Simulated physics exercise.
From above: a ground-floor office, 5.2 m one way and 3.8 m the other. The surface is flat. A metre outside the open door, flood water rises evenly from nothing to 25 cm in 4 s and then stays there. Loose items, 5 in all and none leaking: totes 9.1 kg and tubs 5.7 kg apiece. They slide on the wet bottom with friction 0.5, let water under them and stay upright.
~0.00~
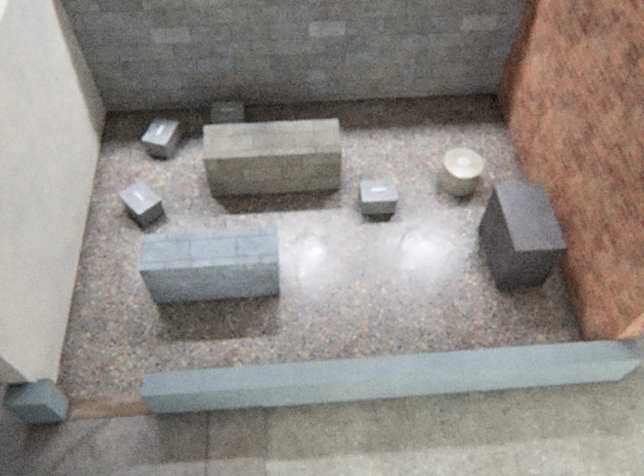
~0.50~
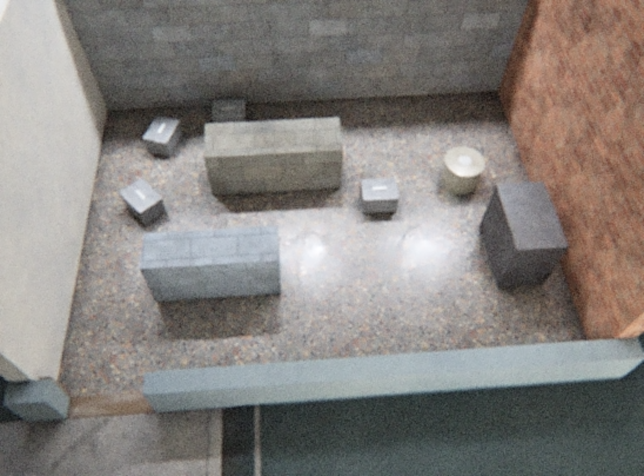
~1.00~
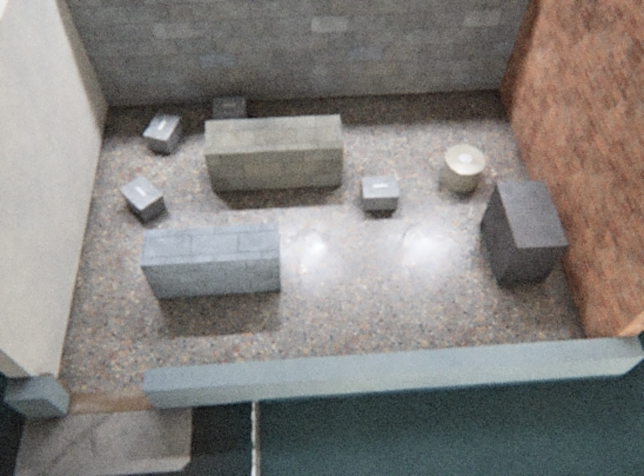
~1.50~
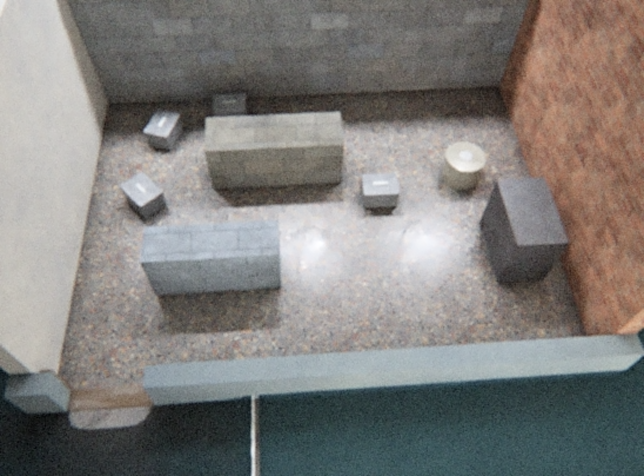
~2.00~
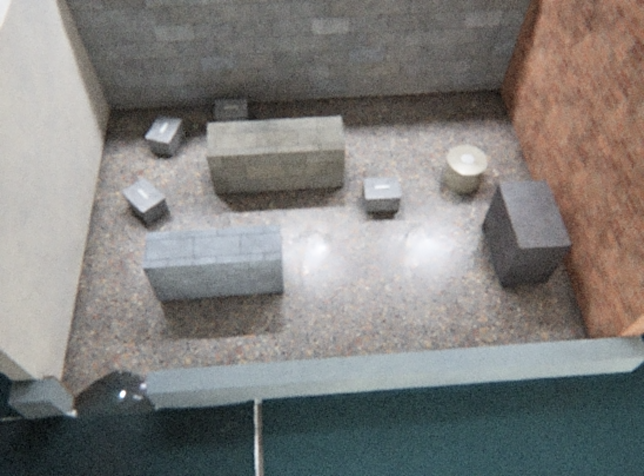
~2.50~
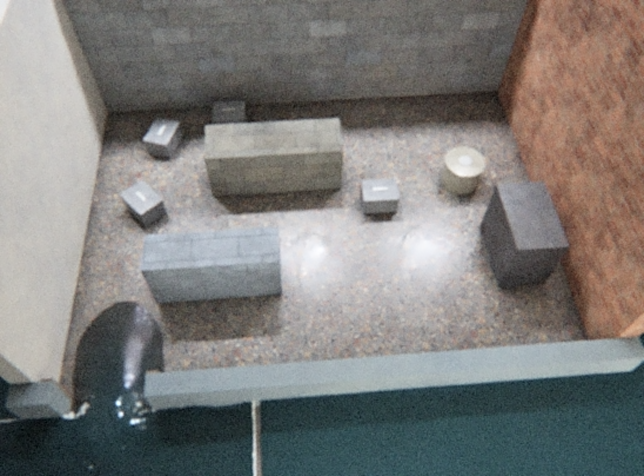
Dark water spreading across the ground outside a walled room, then entering through the gap at lower left while blocks inside stay still.
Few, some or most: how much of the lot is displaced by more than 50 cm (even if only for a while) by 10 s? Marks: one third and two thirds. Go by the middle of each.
That comes to one to two thirds.
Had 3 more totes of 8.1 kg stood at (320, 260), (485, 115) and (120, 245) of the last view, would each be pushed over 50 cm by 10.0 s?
In that order: Short of it, under, past it.
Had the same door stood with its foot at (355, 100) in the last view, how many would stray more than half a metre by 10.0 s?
Then 2.
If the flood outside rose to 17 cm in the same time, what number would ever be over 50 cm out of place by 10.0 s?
In that case 1 of them.
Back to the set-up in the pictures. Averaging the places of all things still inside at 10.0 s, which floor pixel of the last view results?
At about (414, 160).
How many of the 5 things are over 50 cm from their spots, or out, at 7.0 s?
By then 2.
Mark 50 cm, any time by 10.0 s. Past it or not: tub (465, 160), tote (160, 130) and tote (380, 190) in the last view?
In turn: Short of it, over, short of it.
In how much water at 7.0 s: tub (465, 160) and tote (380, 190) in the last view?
About 0 and 1 cm.
After 3.5 s 0 of 5 are over 50 cm from their spots; 0 afloat.
After 4.5 s 0 of 5 are over 50 cm from their spots; 0 afloat.
After 7.0 s 2 of 5 are over 50 cm from their spots; 1 afloat.
After 10.0 s 3 of 5 are over 50 cm from their spots, and 3 have been at some point; 1 afloat.
